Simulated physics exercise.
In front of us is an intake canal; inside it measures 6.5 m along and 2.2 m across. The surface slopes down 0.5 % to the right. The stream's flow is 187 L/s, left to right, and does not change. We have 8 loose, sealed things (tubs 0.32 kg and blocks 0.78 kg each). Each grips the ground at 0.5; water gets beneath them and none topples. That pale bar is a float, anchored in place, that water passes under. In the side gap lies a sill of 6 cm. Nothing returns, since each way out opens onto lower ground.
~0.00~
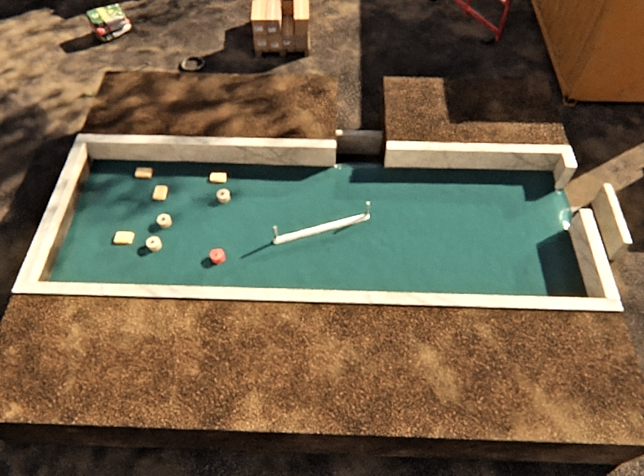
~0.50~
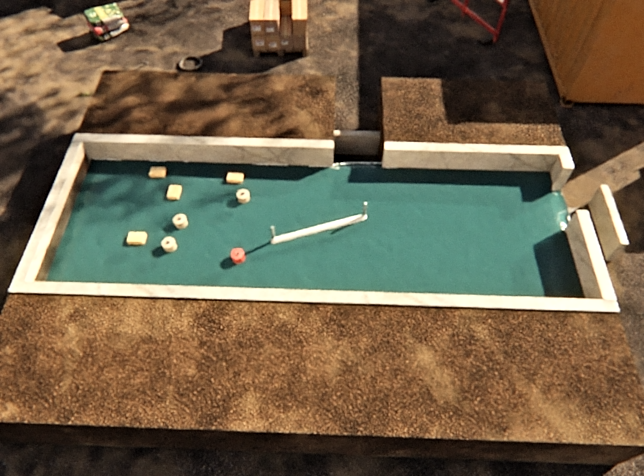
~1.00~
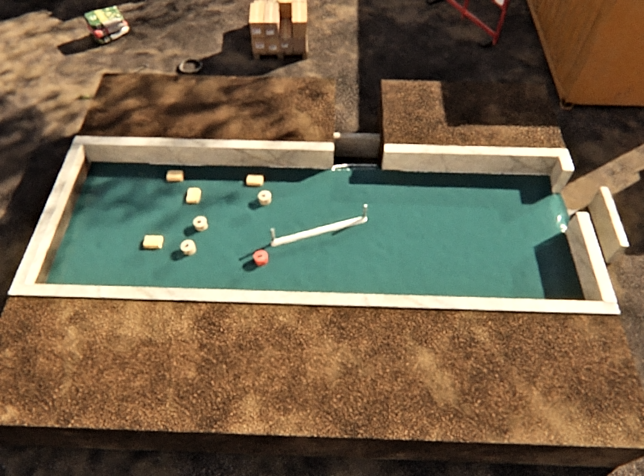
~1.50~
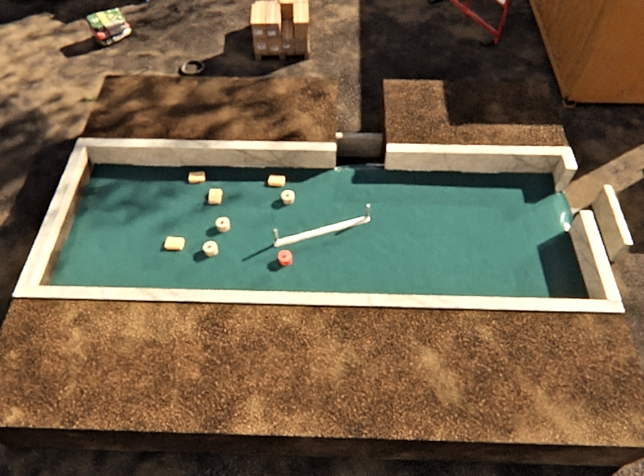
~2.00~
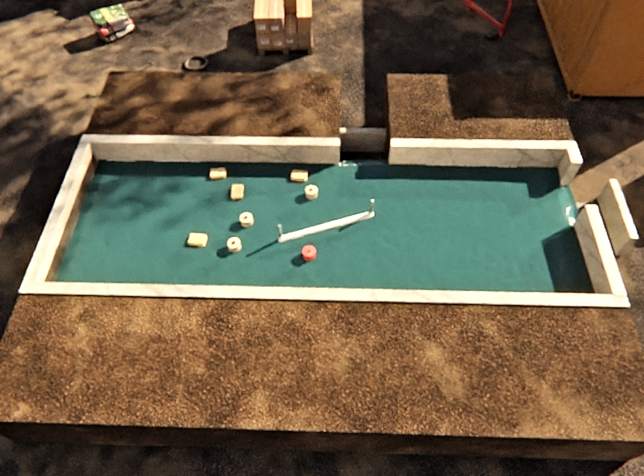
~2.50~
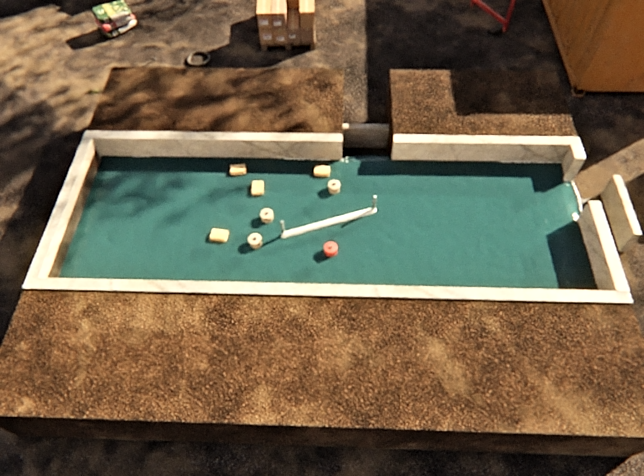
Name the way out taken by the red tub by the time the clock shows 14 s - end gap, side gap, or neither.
Way out: End gap.
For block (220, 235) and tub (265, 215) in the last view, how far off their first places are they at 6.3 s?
That comes to 200 cm for the first and 300 cm for the second.
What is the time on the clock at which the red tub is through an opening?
It should be at around 12.0 seconds.
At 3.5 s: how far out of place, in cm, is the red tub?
By then it has shifted roughly 200 cm.
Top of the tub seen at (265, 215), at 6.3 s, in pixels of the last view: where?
Look around (382, 190) in the last view.
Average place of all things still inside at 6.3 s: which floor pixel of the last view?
Roughly at (374, 217).
After 3.5 s the red tub is near (367, 244), 1.8 m from its start, afloat; 0 of 8 are out; 8 afloat.
After 6.3 s the red tub is near (443, 236), 2.7 m from its start, afloat; 2 of 8 are out; 6 afloat.
After 10.0 s the red tub is near (522, 218), 3.8 m from its start, afloat; 3 of 8 are out; 5 afloat.
After 14.0 s the red tub has gone out by the end gap; 4 of 8 are out; 4 afloat.
